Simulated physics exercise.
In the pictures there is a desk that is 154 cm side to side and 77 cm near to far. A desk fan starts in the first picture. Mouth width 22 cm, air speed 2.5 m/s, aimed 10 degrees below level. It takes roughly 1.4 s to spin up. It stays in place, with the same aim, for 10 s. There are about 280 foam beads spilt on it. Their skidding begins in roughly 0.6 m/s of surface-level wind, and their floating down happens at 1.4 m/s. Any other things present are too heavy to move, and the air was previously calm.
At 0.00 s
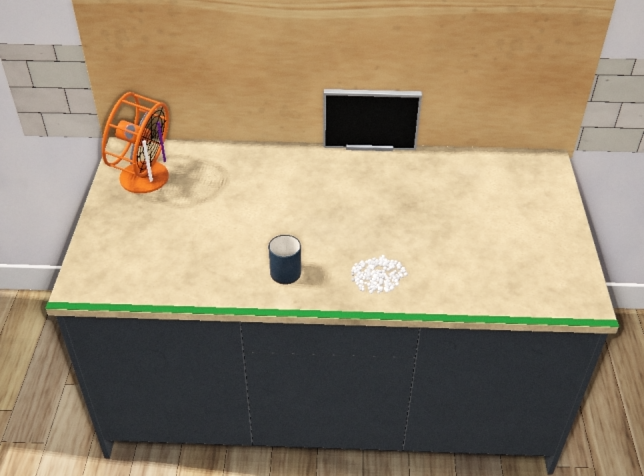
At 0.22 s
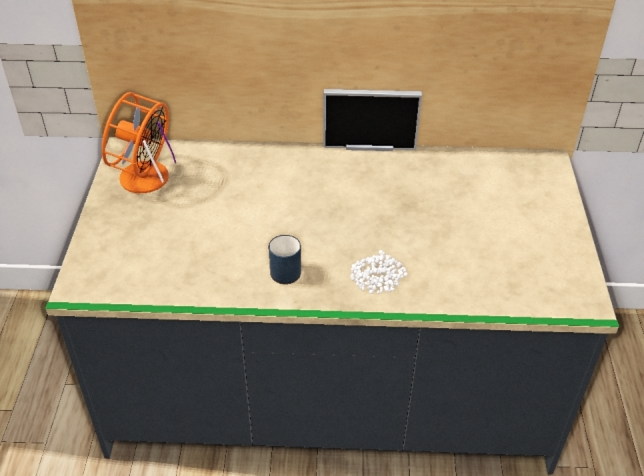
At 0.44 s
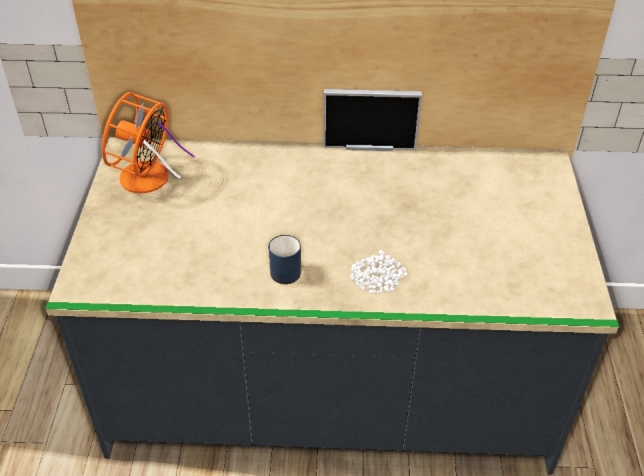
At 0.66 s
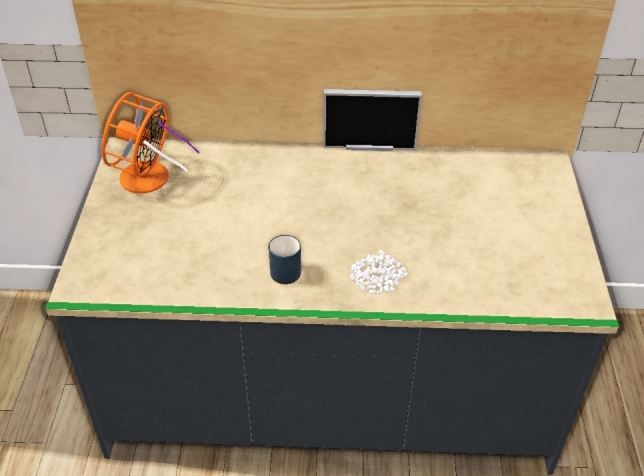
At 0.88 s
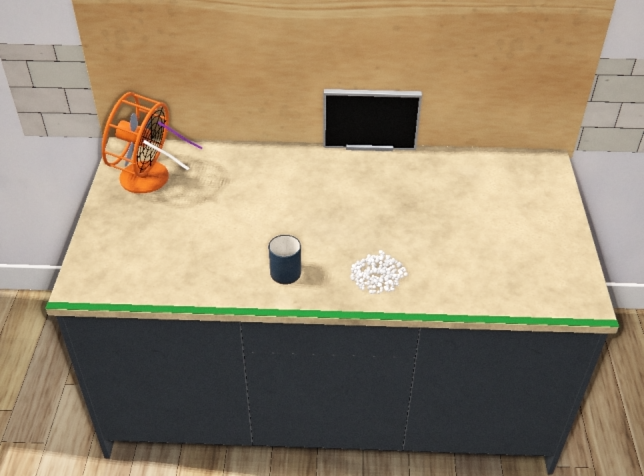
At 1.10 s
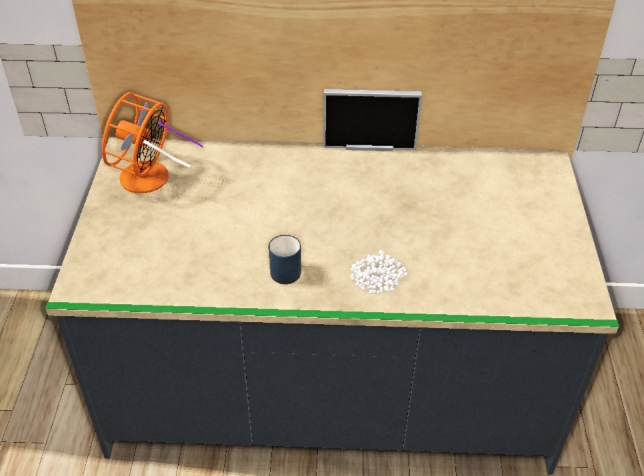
An orange desk fan stands at the back left of a pale, speckled desk with dark panelled sides and a green front edge, seen from above and in front in a wood-floored room. A dark blue mug and a loose pile of white beads sit near the front, with a laptop behind. The fan's ribbons lift and stream rightward, fluttering slightly, while the beads and camera stay still.
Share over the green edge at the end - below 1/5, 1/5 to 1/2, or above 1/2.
Above 1/2.
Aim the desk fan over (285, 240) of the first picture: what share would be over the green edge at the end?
In that case the share would be about 100 %.
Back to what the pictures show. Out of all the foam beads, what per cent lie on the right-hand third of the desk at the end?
I'd estimate around 0 per cent.
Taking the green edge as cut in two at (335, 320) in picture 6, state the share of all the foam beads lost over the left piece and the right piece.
I'd guess near 0 percent left and close to 90 percent right.
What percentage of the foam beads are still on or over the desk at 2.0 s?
The share then is about 30 %.
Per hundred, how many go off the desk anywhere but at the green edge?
Around 0 % of them.
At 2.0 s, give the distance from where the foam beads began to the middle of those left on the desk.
I'd guess near 15 cm.
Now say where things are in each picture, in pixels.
In the first picture, the middle of the foam beads is near (378, 275), none has stirred yet and the mouth of the desk fan is at (136, 135).
In the second picture, the middle of the foam beads is near (379, 270), none has stirred yet and the green edge is centred on (330, 318).
In the third picture, the middle of the foam beads is near (379, 270), none has stirred yet, the top of a mug is at (285, 246) and the top of a laptop is at (373, 92).
In the fourth picture, the middle of the foam beads is near (379, 270) and none has stirred yet.
In the fifth picture, the middle of the foam beads is near (379, 270) and none has stirred yet.
In the sixth picture, the middle of the foam beads is near (379, 270) and none has stirred yet.
After 2.0 s the count stands so, 70 % are over the green edge; the middle of those still in play is near (387, 313).
After 3.2 s the count stands so, 82 % are over the green edge; the middle of those still in play is near (374, 310).
After 5.5 s the count stands so, 90 % are over the green edge.
After 10.0 s, at the end, 92 % are over the green edge.
